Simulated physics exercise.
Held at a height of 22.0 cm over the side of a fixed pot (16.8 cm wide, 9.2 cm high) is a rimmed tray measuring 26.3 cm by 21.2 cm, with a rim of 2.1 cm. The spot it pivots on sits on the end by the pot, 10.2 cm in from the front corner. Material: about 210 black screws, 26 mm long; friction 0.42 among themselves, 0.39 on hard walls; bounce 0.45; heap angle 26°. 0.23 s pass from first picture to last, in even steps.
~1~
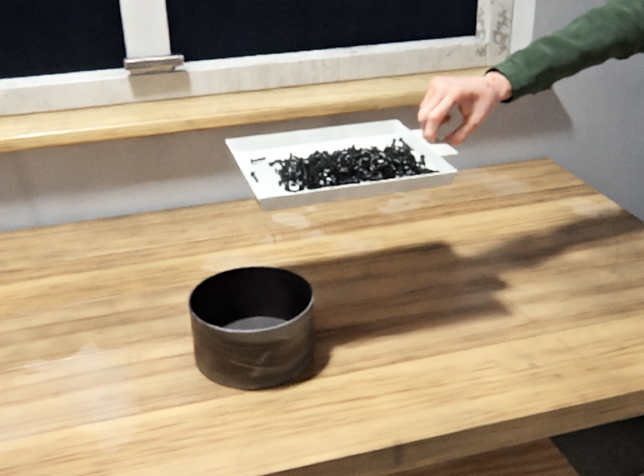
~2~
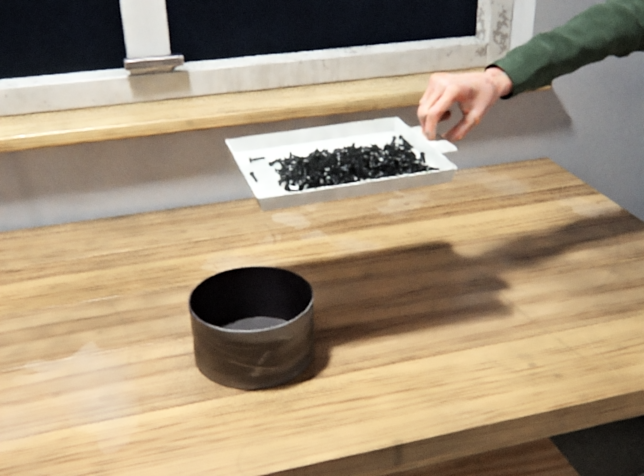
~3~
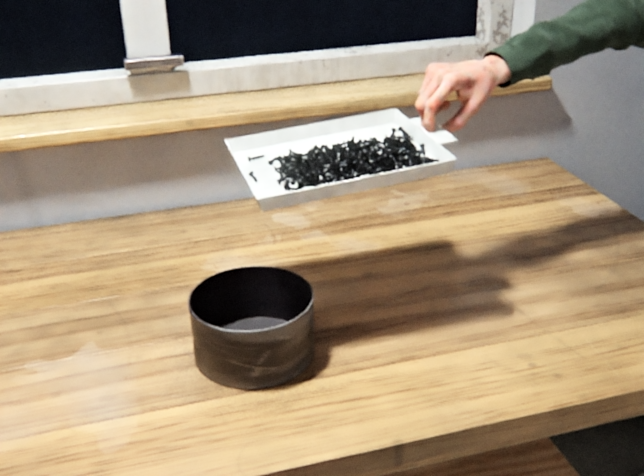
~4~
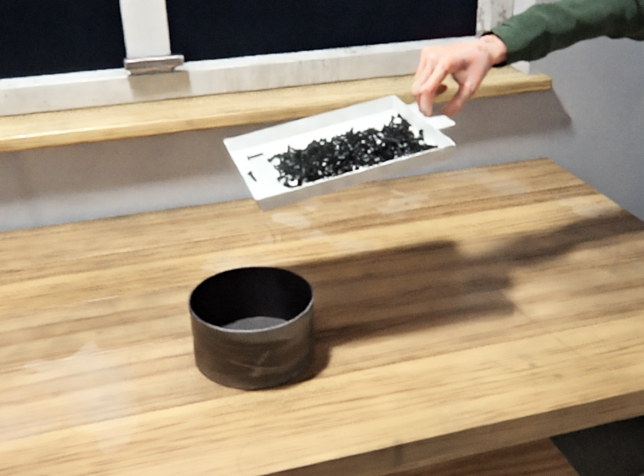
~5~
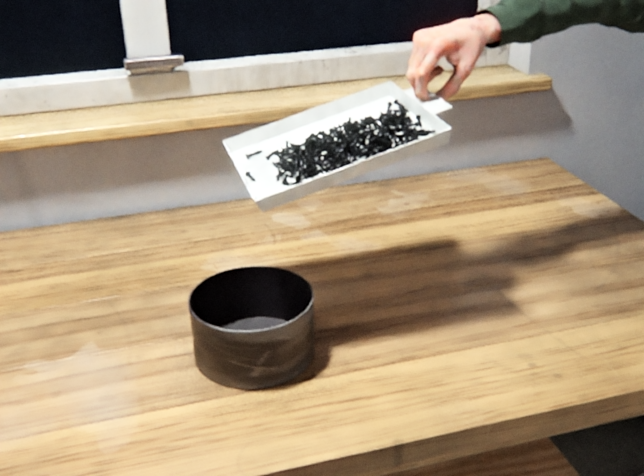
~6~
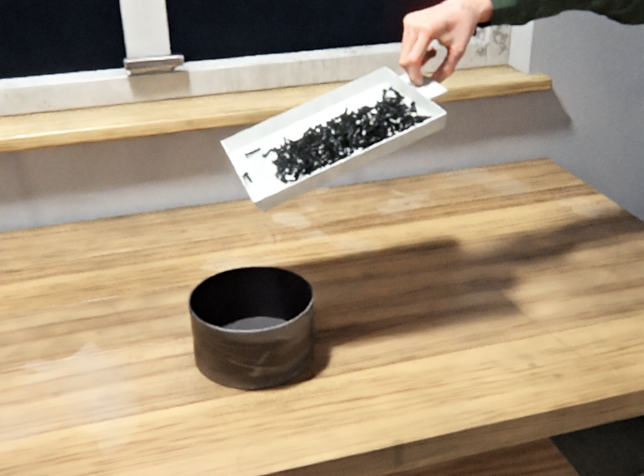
A white tray of small black screws, held at its right end by a hand in a green sleeve, started level and tilted gradually as the hand raised that end, above a table with a dark pot.
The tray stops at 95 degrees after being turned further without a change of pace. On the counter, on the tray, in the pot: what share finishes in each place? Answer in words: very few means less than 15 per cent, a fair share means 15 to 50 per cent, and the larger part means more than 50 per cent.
Counter: The larger part. Tray: Very few. Pot: A fair share.
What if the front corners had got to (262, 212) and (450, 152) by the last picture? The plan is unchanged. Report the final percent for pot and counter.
That works out as pot 100 and counter 0.
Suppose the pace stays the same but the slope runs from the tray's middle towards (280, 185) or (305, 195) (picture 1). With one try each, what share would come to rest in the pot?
The share comes to about 95 in a hundred, then about 95 in a hundred.
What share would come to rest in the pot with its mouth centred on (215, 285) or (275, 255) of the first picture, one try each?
I'd say close to 80 percent for the first spot and 5 percent for the second.
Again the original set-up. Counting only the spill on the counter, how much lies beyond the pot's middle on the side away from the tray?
Share: Around 90 %.
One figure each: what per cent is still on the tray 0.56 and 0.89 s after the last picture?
About 35, 0.
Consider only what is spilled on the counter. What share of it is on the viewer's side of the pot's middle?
Share: Some 10 %.
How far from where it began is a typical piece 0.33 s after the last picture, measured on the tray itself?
I'd say close to 9 centimetres.
Then, 0.33 s after the last picture, tilt 56 degrees; the tray holds 100 %, the pot 0 %.
Then, 0.56 s after the last picture, tilt 81 degrees; the tray holds 35 %, the pot 5 %.
Then, 0.89 s after the last picture, tilt 95 degrees; the tray holds 0 %, the pot 35 %.
In the end, counter 65 %, tray 0 %, pot 35 %.
